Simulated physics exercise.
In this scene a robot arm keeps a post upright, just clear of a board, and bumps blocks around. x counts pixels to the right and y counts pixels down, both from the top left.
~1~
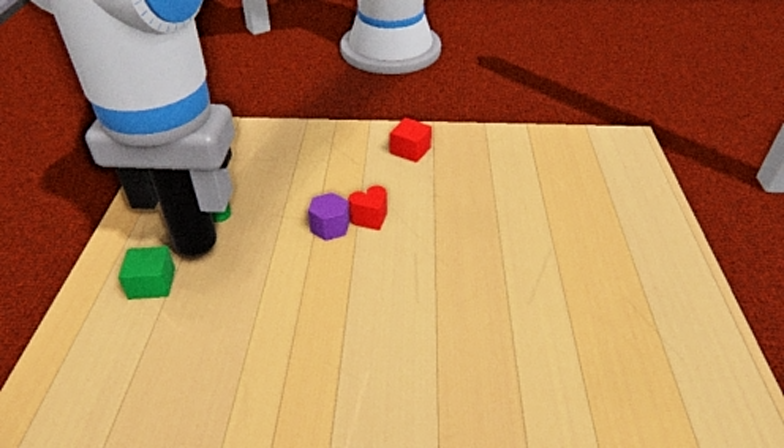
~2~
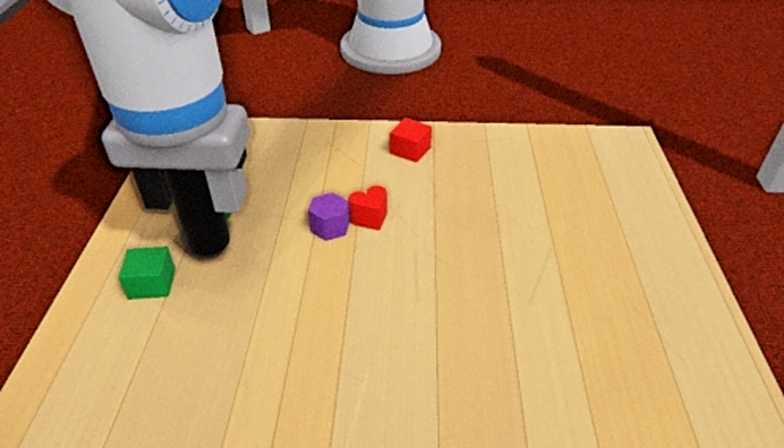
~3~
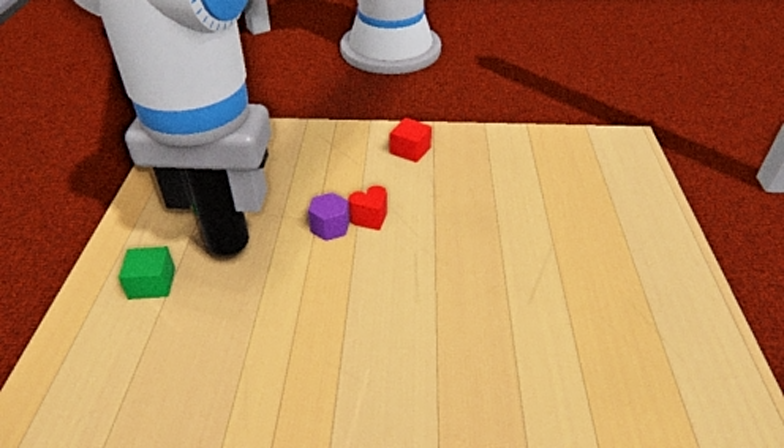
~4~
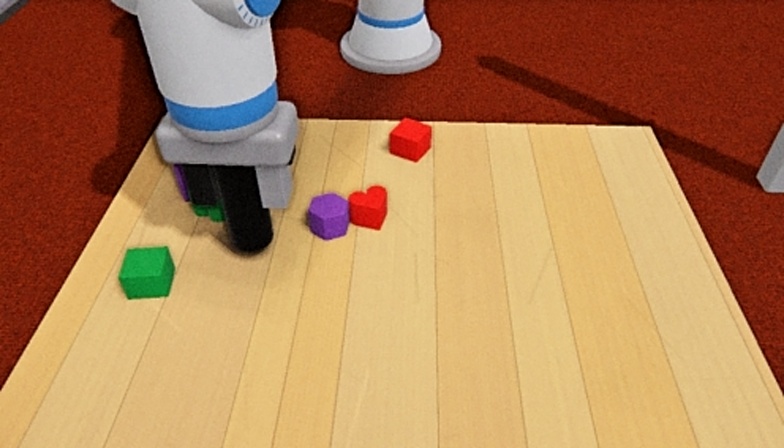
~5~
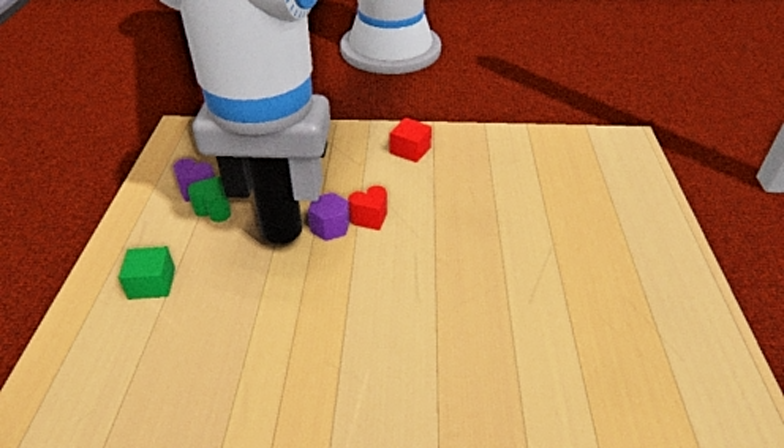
We see a robot arm with a dark post move steadily right above a wooden board, uncovering a purple block and a green block behind it, while the green, purple and red blocks on the board stay still.
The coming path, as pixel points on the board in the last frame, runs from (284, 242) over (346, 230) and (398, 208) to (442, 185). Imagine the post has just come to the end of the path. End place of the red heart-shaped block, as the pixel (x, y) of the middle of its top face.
About (476, 161).
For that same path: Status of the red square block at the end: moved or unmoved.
Stays where it is.
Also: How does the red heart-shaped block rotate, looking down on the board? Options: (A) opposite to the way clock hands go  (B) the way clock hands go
I'll go with B - the way clock hands go.
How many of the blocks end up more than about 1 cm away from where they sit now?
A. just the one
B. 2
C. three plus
I choose B.
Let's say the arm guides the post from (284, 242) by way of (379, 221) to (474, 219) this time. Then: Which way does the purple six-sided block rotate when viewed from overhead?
It turns counter-clockwise.
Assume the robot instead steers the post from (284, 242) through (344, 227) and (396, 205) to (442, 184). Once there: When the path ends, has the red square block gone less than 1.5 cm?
Yes, that is what happens.
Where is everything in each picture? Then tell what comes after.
In the first picture, post's lower end at (196, 242); purple six-sided block at (328, 205); red heart-shaped block at (369, 196); red square block at (411, 129).
In the second picture, post at (210, 243); blocks still.
In the third picture, post at (229, 242); blocks still.
In the fourth picture, post at (253, 239); blocks still.
In the fifth picture, post at (282, 232); purple six-sided block at (328, 205); red heart-shaped block at (369, 196); red square block at (411, 129).
The first path, step by step. One third of the way, post at (346, 219); purple six-sided block at (366, 186), turned 60° anticlockwise; red heart-shaped block at (400, 183), turned 80° clockwise.
Two thirds of the way, post at (398, 198); purple six-sided block at (395, 163), turned 115° anticlockwise; red heart-shaped block at (431, 173), turned 95° clockwise.
At the end, post at (443, 174); purple six-sided block at (398, 157), turned 135° anticlockwise; red heart-shaped block at (476, 161), turned 165° clockwise; red square block still.
